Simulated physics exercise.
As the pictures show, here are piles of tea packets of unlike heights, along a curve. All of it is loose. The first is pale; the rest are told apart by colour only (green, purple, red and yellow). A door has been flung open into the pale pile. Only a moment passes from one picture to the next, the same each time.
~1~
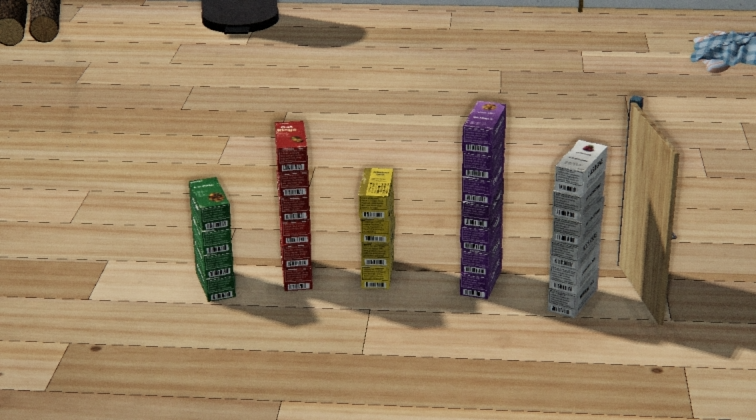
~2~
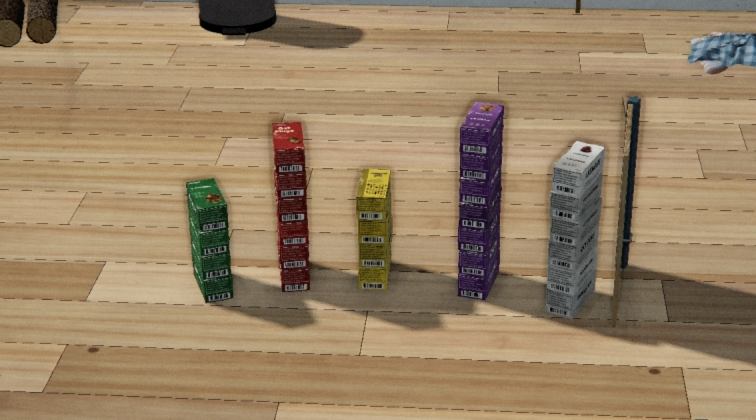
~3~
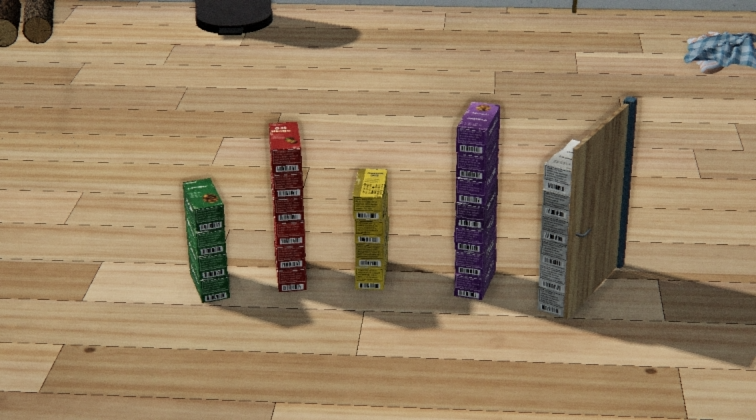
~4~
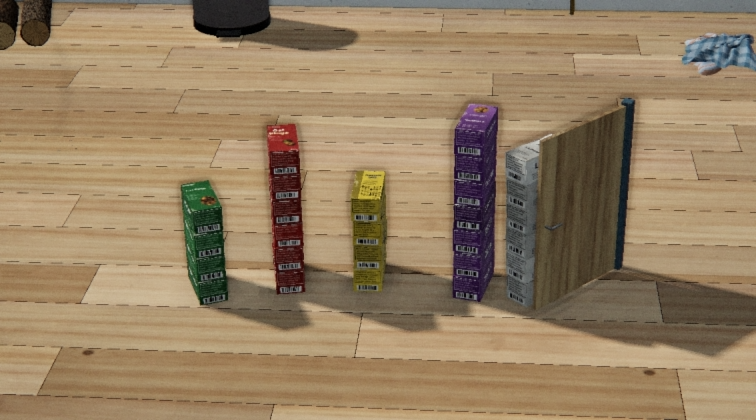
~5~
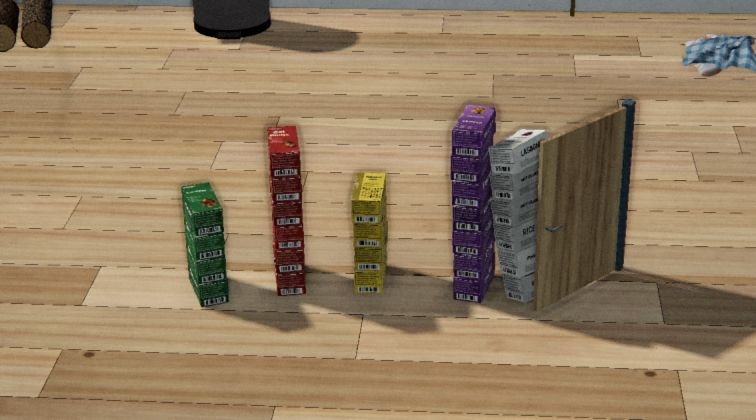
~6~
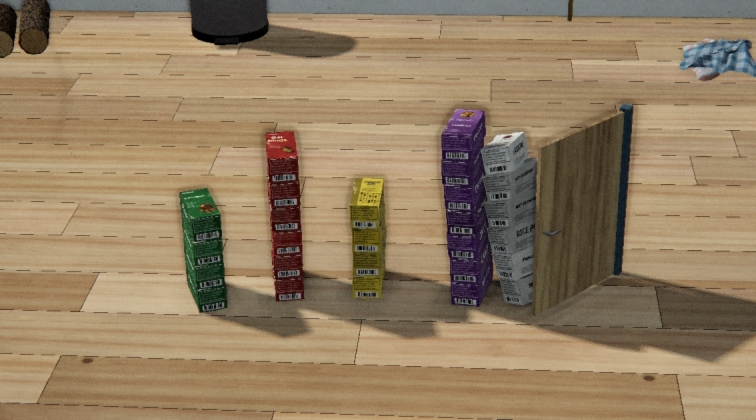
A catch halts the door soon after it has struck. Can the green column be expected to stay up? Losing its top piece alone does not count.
It gets wrecked.
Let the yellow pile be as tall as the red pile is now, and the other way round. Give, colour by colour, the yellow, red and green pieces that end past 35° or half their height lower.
The counts are yellow 6, red 4, green 4.
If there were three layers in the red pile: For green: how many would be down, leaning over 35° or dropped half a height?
Green 3.
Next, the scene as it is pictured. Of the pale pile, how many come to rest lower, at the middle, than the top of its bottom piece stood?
The count is 3.
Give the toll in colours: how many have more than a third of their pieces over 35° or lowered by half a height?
It comes to 4.
Shortly afterwards, 6 of the pale pile down; none of the 4 green packets down (0 of 21 in all colours); top green packet unmoved; top purple packet tilted clearly.
Next, 6 of the pale pile down; none of the 4 green packets down (7 of 21 in all colours); top green packet unmoved; top purple packet on its side.
Some moments later, 6 of the pale pile down; none of the 4 green packets down (10 of 21 in all colours); top green packet unmoved; top purple packet on its side.
Afterwards, 6 of the pale pile down; 4 of the 4 green packets down (19 of 21 in all colours); top green packet on its side; top purple packet on its side.
In the end, 6 of the pale pile down; 4 of the 4 green packets down (19 of 21 in all colours); top green packet on its side; top purple packet on its side. From the last view, middles, top green packet near (69, 310), top purple packet near (319, 222).
